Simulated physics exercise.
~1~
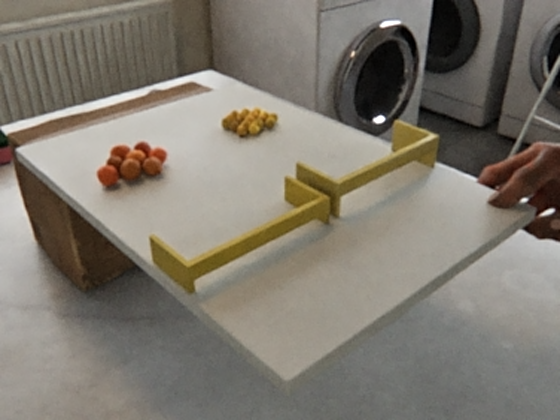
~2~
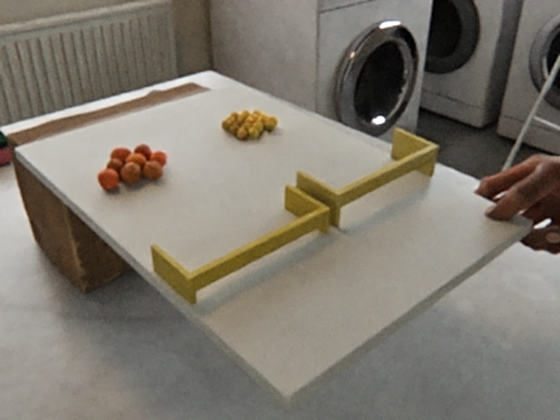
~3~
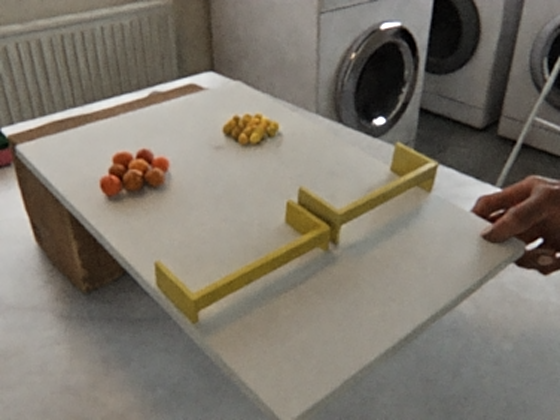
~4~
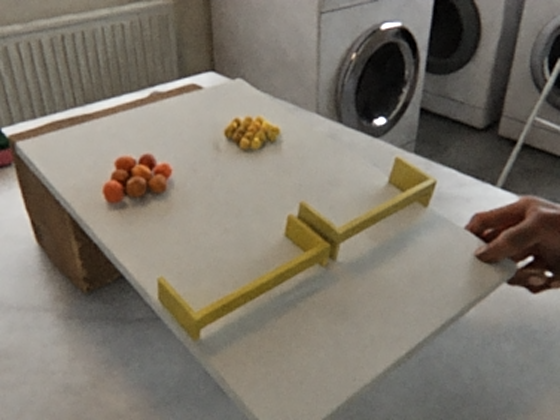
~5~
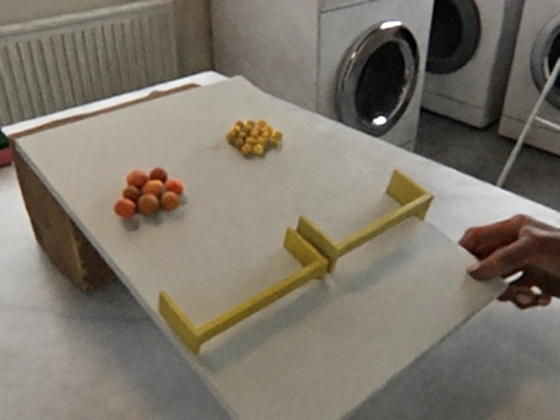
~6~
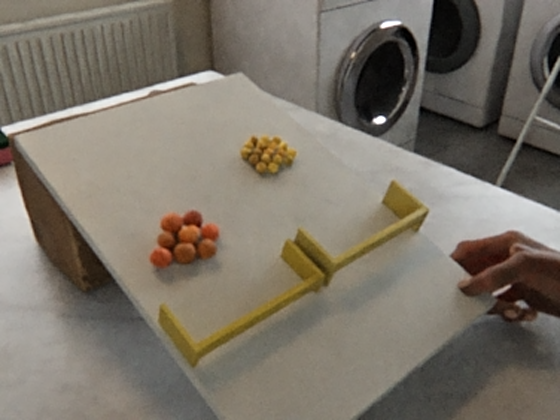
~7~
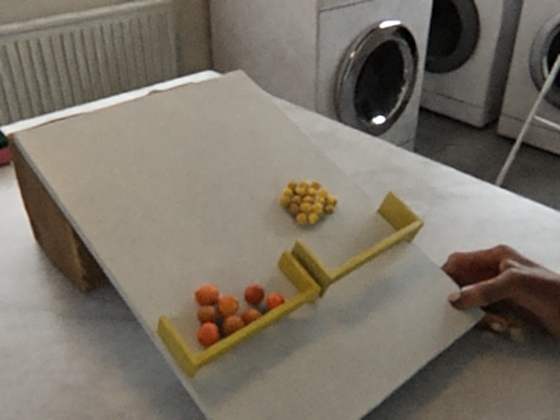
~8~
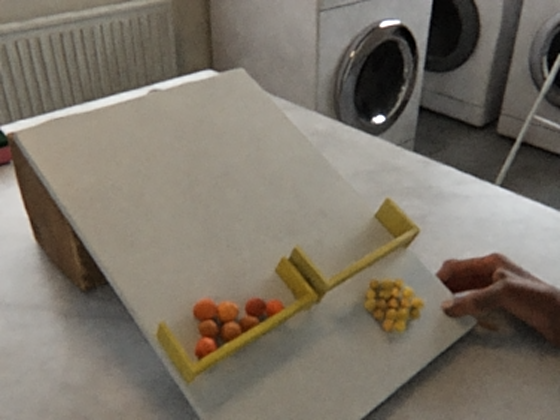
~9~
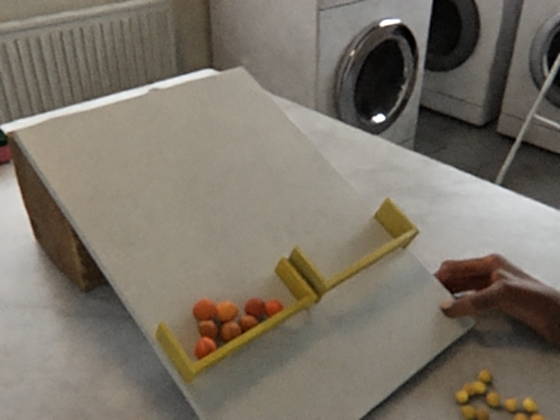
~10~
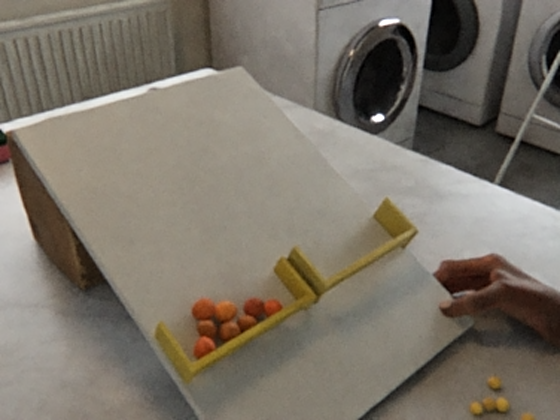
A hand lowered one end of a white board propped on a block, and two clusters of small balls slid down it. The orange ones stopped against a yellow bar, while the yellow ones passed under theirs and ended up on the table.
